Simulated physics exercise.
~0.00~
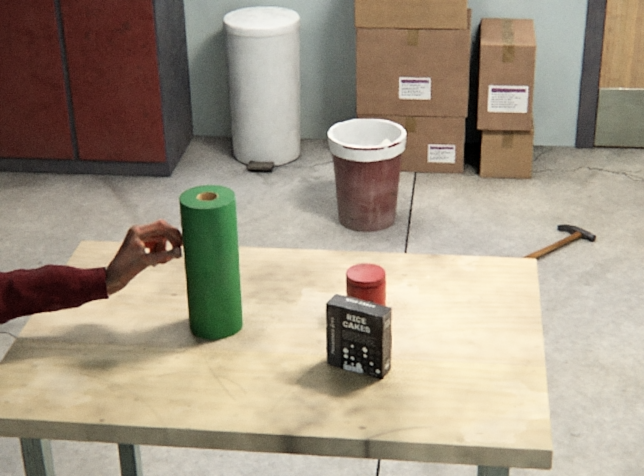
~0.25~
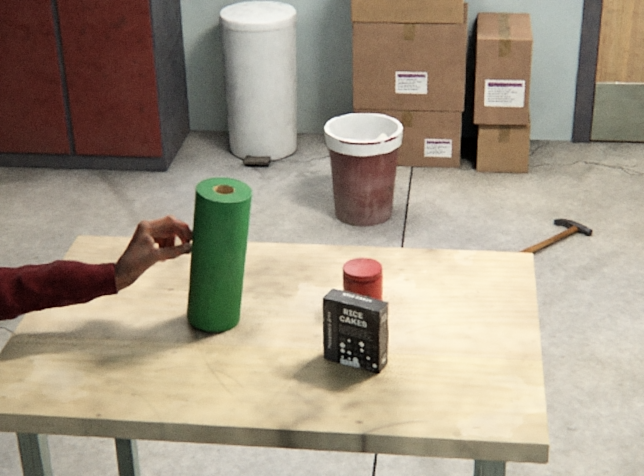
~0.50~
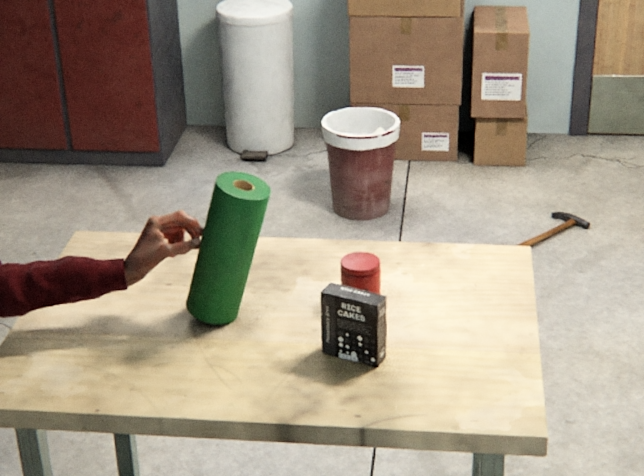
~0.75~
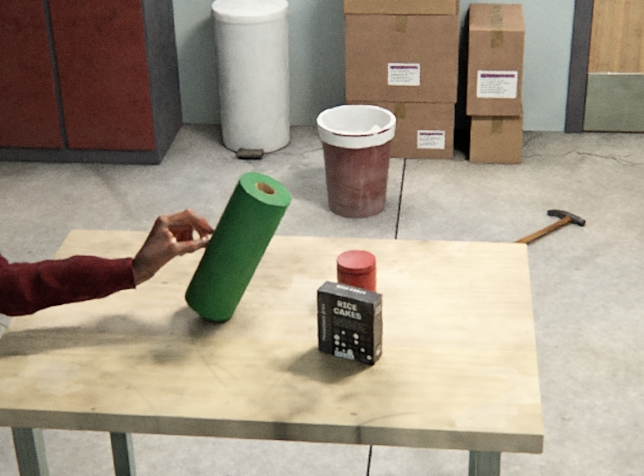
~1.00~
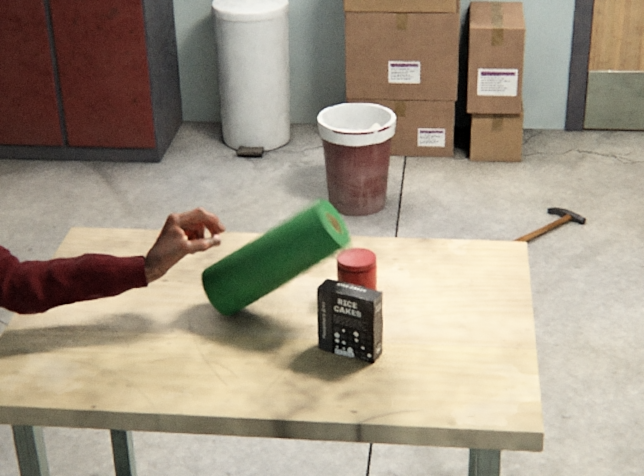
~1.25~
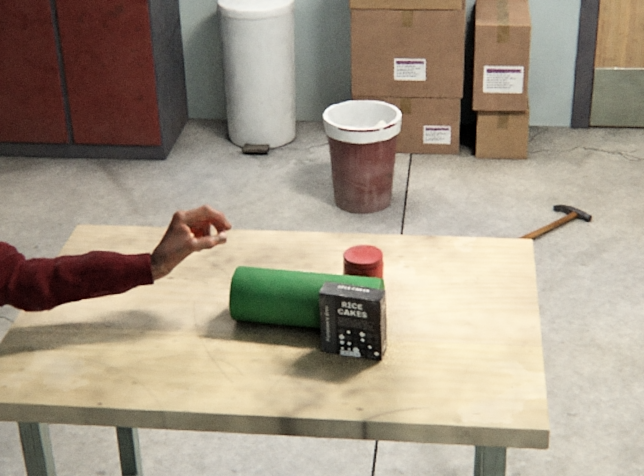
In a workshop-like room with a concrete floor, a slightly swaying view looks down on a pale wooden table, with bins, stacked cardboard boxes and a hammer behind it. A tall green roll stands left of centre, while a black packet of rice cakes stands to the right, just in front of a red jar. From the left, a hand in a dark red sleeve pushes the upper part of the roll, which leans rightward. The hand stops, and the roll topples away from it. It ends on its side behind the packet, which remains upright beside the jar.
